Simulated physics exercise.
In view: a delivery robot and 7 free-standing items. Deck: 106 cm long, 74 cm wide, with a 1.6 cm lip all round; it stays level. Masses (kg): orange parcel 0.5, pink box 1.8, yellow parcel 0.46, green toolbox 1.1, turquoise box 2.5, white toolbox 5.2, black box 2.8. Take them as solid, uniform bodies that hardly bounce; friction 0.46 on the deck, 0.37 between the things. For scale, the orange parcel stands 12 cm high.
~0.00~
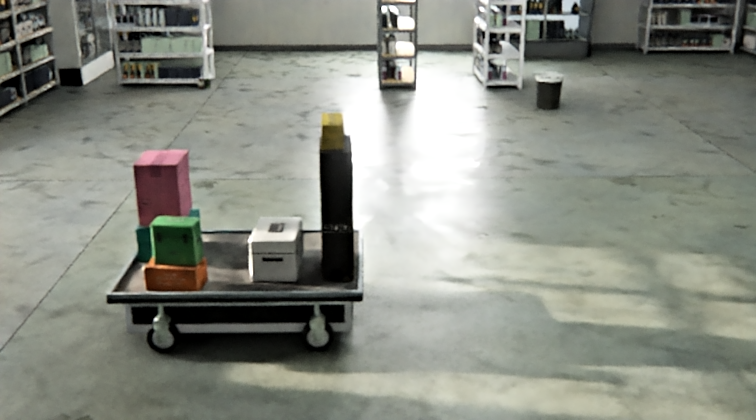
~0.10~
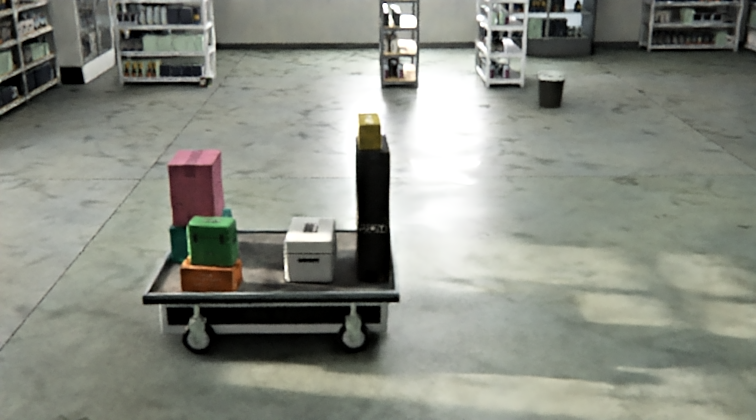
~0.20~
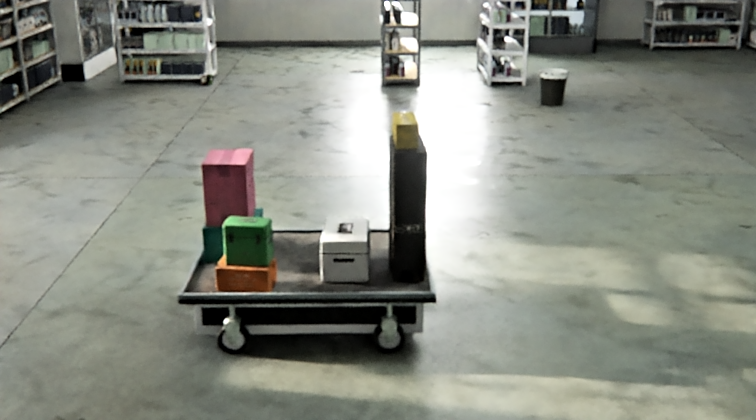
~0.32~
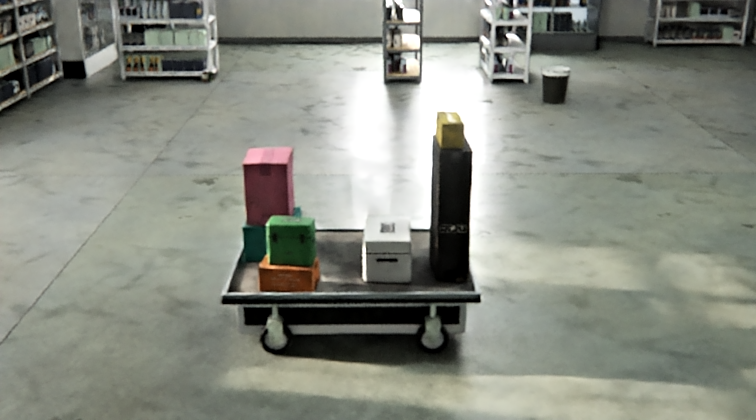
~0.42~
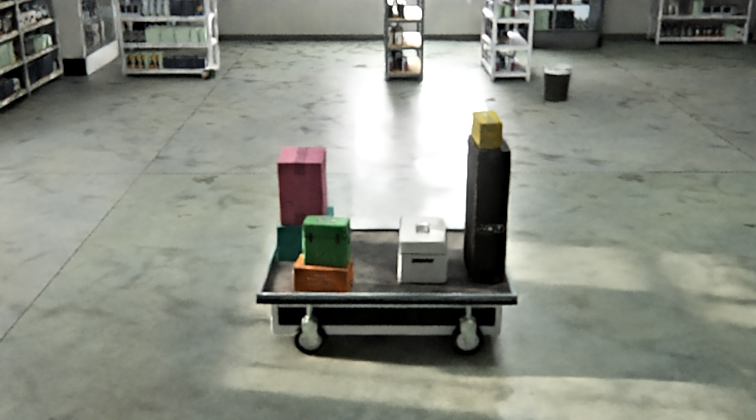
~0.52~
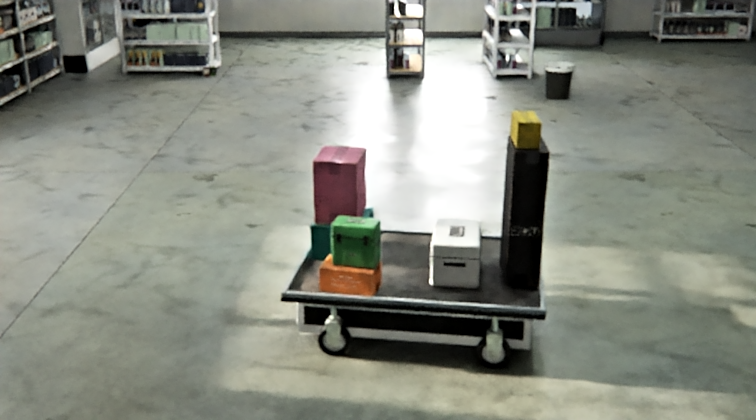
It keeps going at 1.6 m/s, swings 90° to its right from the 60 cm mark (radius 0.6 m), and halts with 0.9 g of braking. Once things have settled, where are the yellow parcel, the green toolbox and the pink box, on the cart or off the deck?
The yellow parcel comes off the cart and the green toolbox stays on the cart and the pink box comes off the cart.
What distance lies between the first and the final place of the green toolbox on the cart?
Some 42 cm.
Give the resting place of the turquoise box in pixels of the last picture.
Around (539, 355).
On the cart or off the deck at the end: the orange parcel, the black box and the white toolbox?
The orange parcel ends on the cart; the black box finishes off the deck; the white toolbox is still on the cart.
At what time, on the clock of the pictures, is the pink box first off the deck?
At about 1.1 s.
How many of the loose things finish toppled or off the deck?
In all, 5.
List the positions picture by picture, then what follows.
In the first frame, 0 cm covered; yellow parcel (333, 131); green toolbox (177, 241); pink box (164, 188).
In the second frame, 16 cm covered; white toolbox (312, 249); black box (372, 208).
In the third frame, 32 cm covered; orange parcel (247, 274).
In the fourth frame, 51 cm covered; white toolbox (388, 248); black box (450, 207).
In the fifth frame, 67 cm covered; orange parcel (324, 274).
In the sixth frame, 83 cm covered, turned 9°; yellow parcel (525, 129) moved 9 cm; green toolbox (356, 242); pink box (340, 185).
After 0.82 s, 131 cm covered, turned 54°; yellow parcel and black box now off the deck; green toolbox 8° off upright near (416, 259); pink box moved 6 cm near (461, 200).
After 1.12 s, 179 cm covered, turned 90°; green toolbox 39° off upright near (467, 310); pink box 18° off upright near (574, 244); orange parcel 44° off upright.
After 1.42 s, 199 cm covered, turned 90°, stopped; pink box now off the deck; green toolbox on its side near (485, 378); orange parcel 55° off upright.
In the end (2.1 s), off the deck, pink box, yellow parcel and black box; toppled on the cart, orange parcel and green toolbox; not toppled but over 10 cm from the start, turquoise box and white toolbox. In the last view, green toolbox near (497, 401).
